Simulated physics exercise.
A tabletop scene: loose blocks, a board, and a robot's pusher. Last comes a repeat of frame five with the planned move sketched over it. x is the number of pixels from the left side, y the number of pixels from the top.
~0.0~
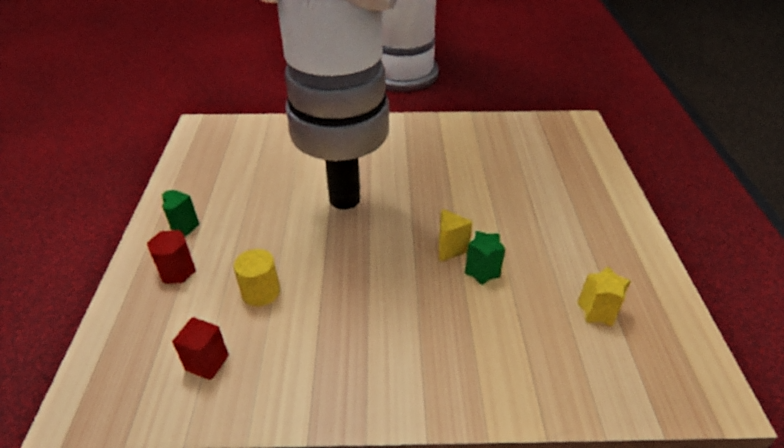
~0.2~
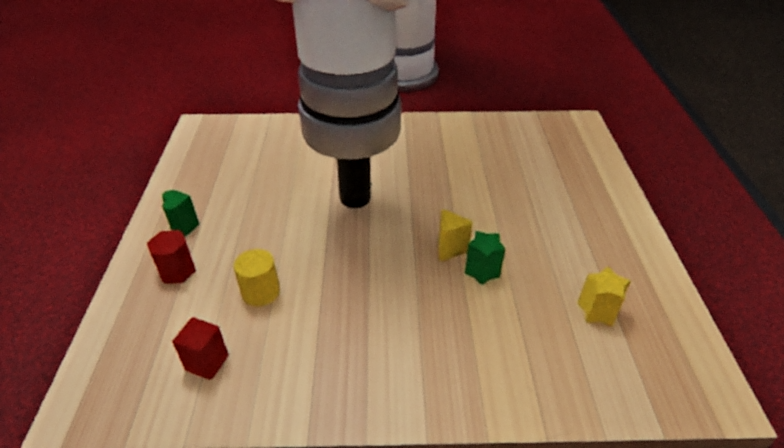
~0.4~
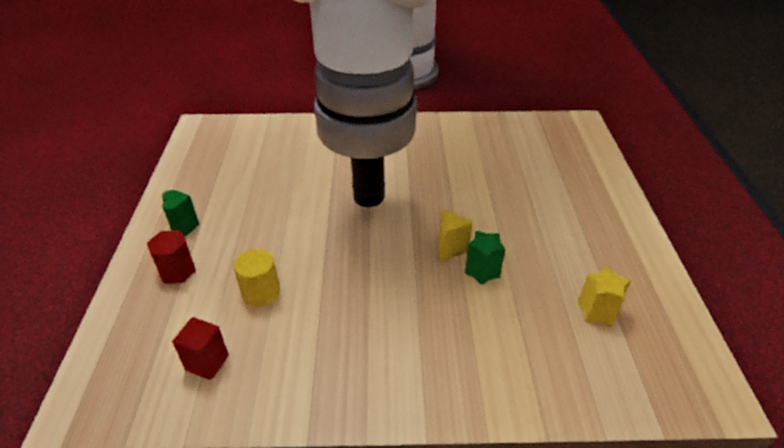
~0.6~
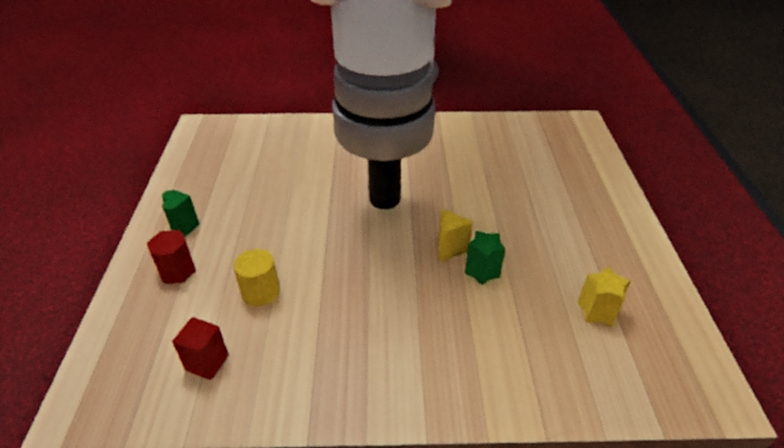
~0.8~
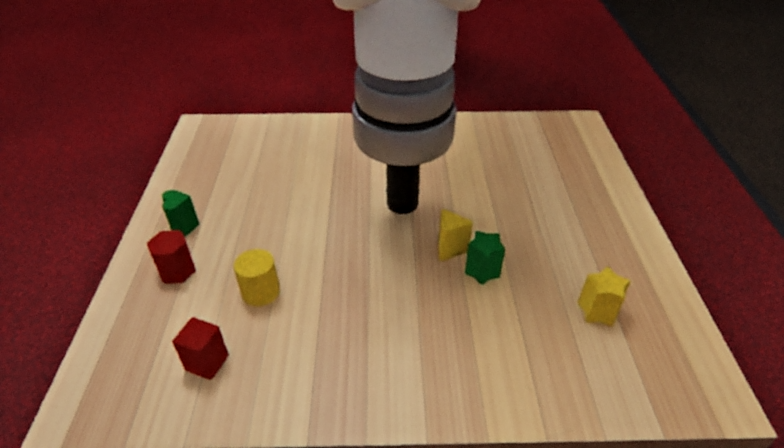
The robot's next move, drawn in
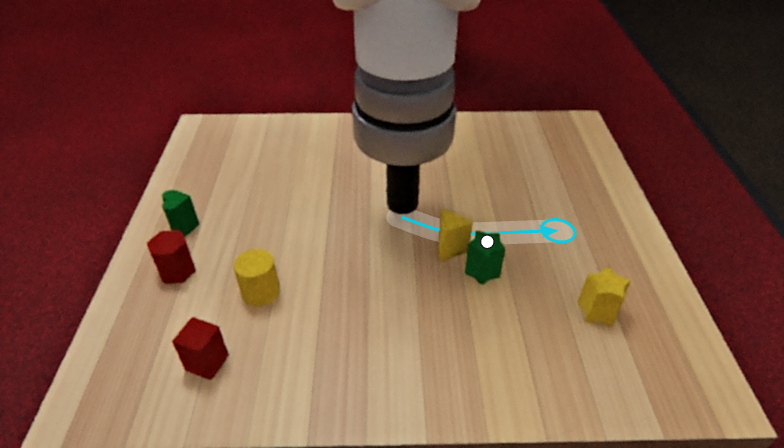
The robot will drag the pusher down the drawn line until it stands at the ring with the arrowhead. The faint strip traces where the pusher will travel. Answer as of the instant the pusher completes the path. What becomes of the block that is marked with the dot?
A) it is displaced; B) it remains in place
It's A.
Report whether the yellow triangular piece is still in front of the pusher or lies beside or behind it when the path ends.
Slid off.
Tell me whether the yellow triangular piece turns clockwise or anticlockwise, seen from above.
From the top, the block rotates clockwise.
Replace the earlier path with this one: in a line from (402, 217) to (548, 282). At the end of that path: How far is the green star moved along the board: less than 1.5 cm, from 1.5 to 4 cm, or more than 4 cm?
Ends over 4 cm away.
The drawn path runs from (402, 217) over (451, 232) and (505, 233) to (558, 231); the dot is on the green star.
On the path given first. One third of the way, pusher (453, 220); yellow triangular piece (465, 227), turned 30° clockwise; green star (493, 248).
Two thirds of the way, pusher (508, 220); yellow triangular piece (471, 227), turned 70° clockwise; green star (493, 251).
At the end, pusher (562, 218); yellow triangular piece (471, 227), turned 70° clockwise; green star (493, 251).
